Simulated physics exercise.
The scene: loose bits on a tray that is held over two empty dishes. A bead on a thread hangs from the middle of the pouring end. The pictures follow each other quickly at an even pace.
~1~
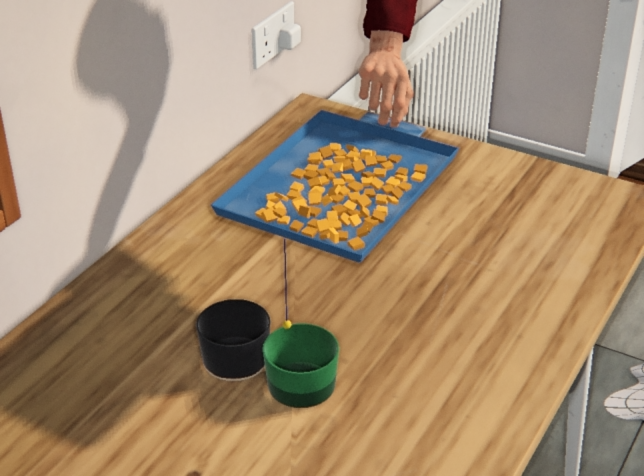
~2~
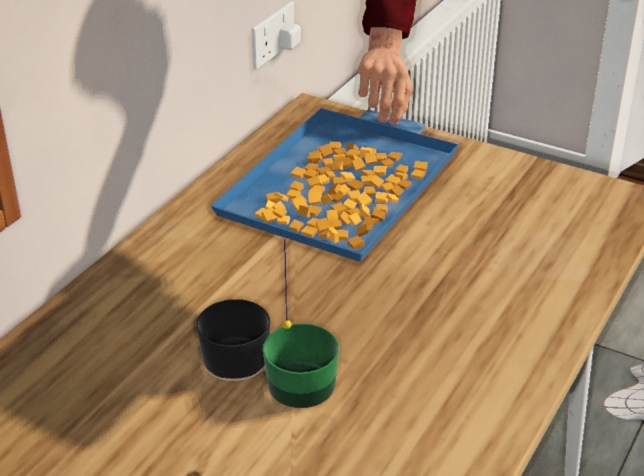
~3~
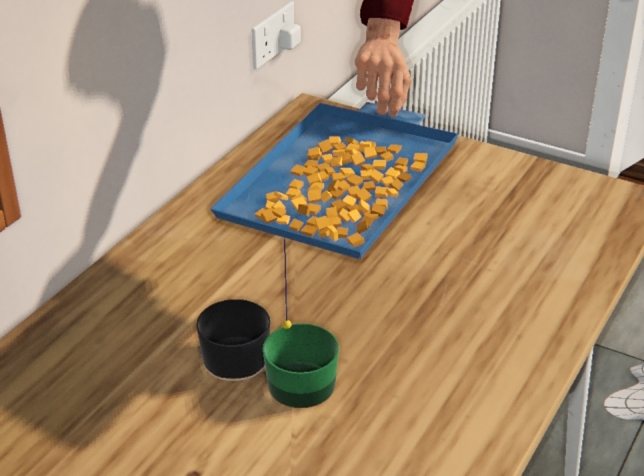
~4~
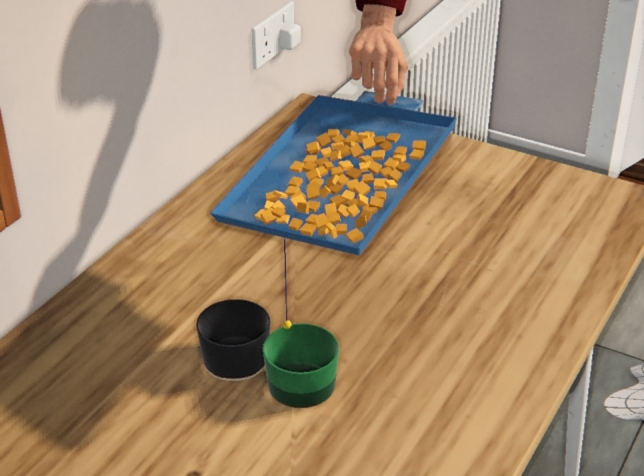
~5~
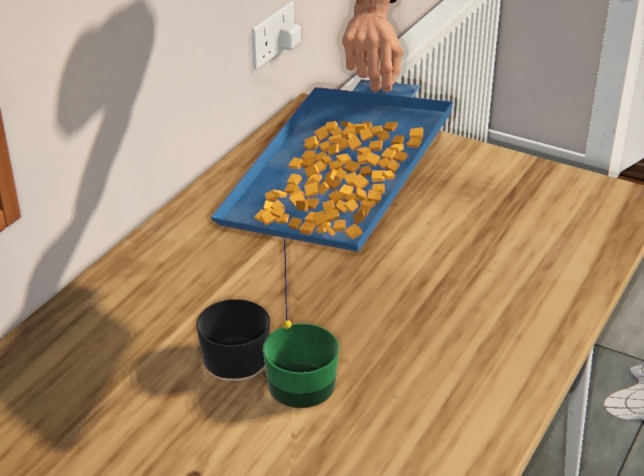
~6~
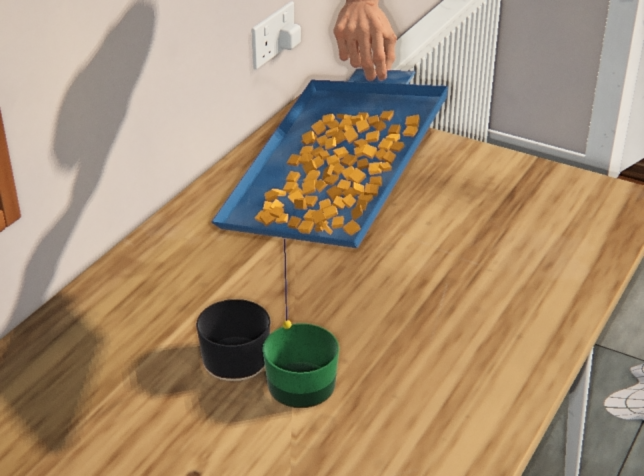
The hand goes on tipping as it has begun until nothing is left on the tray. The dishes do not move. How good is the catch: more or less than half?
In the dishes lies the larger part of it.
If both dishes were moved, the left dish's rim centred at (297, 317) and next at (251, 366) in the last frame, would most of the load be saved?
One: The smaller part. Two: The smaller part.
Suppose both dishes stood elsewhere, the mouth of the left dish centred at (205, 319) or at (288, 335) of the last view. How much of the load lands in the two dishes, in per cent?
About 60 and 0 per cent.
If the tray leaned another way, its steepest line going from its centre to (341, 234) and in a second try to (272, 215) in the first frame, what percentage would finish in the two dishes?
Roughly 20 per cent, and 70 per cent.
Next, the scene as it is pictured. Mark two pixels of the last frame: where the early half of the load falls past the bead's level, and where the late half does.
At about (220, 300), then at (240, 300).
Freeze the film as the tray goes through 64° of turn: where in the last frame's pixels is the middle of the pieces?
Roughly at (255, 204).
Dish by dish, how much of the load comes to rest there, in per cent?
Left dish: 60 %, right dish: 0 %.
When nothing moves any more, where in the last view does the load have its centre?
Near (229, 346).
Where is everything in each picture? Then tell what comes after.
Corners of the pouring end at (216, 204) and (360, 252), level; middle of the load at (344, 191), small crackers; left dish at (214, 359); right dish at (282, 386); bead on its thread at (287, 325), in the first picture.
Corners of the pouring end at (216, 205) and (360, 251), level; middle of the load at (344, 190), in the second picture.
Corners of the pouring end at (216, 208) and (359, 248), tipped barely, lowest at the left corner; middle of the load at (343, 186), in the third picture.
Corners of the pouring end at (215, 212) and (357, 245), tipped a little, lowest at the left corner; middle of the load at (342, 180), in the fourth picture.
Corners of the pouring end at (216, 216) and (355, 242), tipped clearly, lowest at the left corner; middle of the load at (340, 174), in the fifth picture.
Corners of the pouring end at (216, 220) and (353, 239), tipped clearly, lowest at the left corner; middle of the load at (338, 169); left dish at (214, 359); right dish at (282, 386), in the sixth picture.
Soon, tray tipped steeply; nearly all on the tray; a small part in the air.
A while on, tray tipped past a quarter turn; a small part on the tray; about a third in the left dish; about a quarter outside both; about a quarter in the air.
Towards the end, tray tipped past a quarter turn; about two thirds in the left dish; about a third outside both.
Finally, tray tipped past a quarter turn; none in the right dish; about two thirds in the left dish; about a third outside both.
